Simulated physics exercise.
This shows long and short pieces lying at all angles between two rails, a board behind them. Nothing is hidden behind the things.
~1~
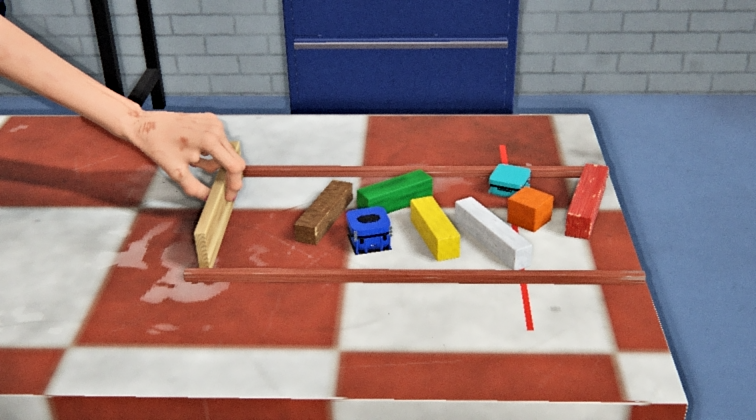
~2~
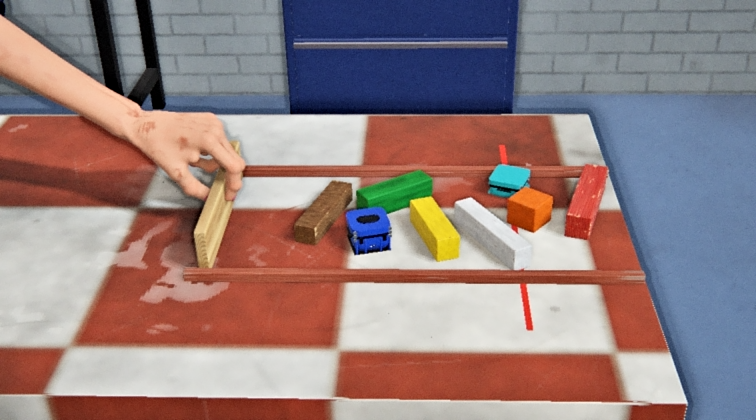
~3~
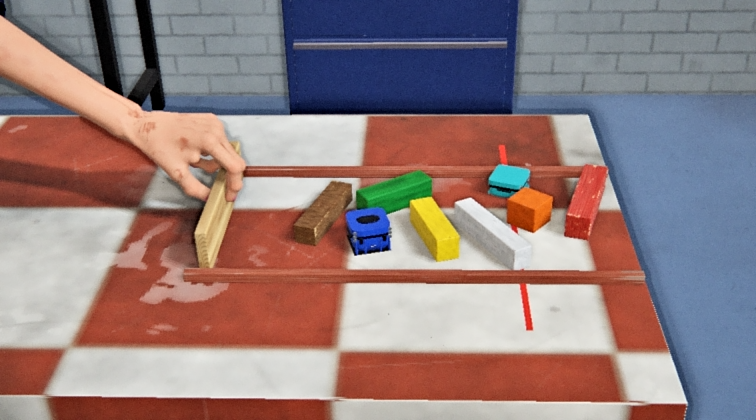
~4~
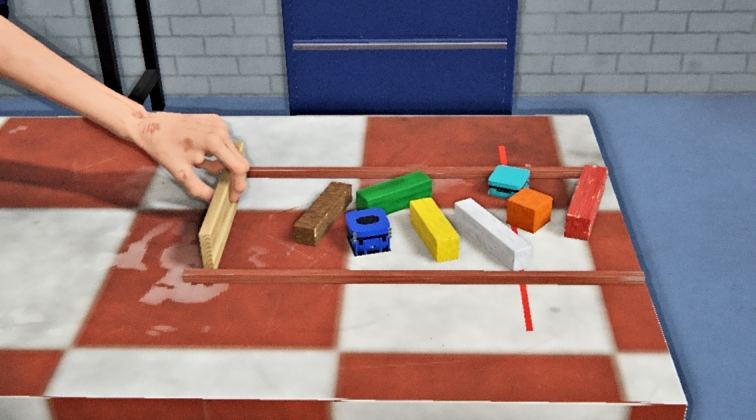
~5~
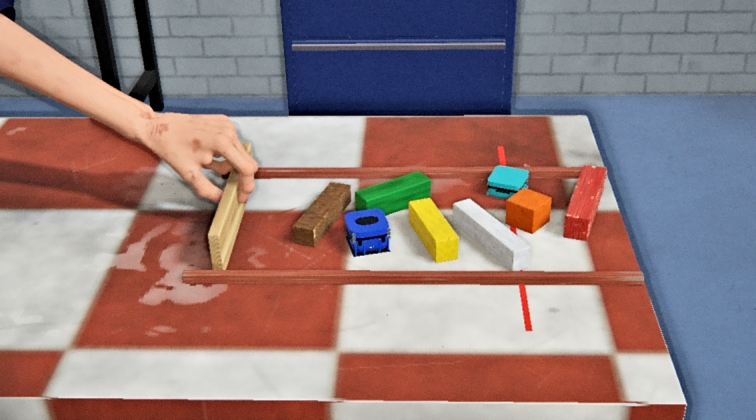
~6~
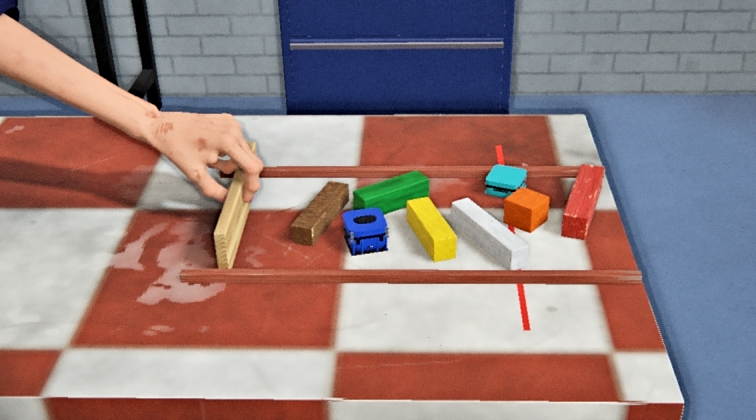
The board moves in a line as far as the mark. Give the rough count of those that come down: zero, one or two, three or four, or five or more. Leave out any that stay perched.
Outcome: The number that fall off is one or two.
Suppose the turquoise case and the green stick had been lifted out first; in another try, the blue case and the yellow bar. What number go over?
First 0, then 0.
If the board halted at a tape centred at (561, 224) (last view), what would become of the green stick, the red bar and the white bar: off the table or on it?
The green stick does not fall, the red bar tumbles off, the white bar goes over.
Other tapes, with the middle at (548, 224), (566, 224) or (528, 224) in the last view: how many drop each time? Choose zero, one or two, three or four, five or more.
The falls would be three or four; five or over; either one or two.
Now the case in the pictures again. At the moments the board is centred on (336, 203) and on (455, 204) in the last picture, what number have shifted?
3 and 8.
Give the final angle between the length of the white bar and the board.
About 20°.
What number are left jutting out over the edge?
2 of them.
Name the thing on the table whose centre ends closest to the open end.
Foremost is the orange block.
A little later, none off yet; red bar at rest near (583, 201); orange block at rest near (526, 210); turquoise case at rest near (506, 184).
Next, none off yet; red bar shifted a little near (605, 201); orange block shifted about its own width near (572, 198); turquoise case shifted about its own width near (529, 183).
When it is over, the number that fall off is one or two; down, red bar.
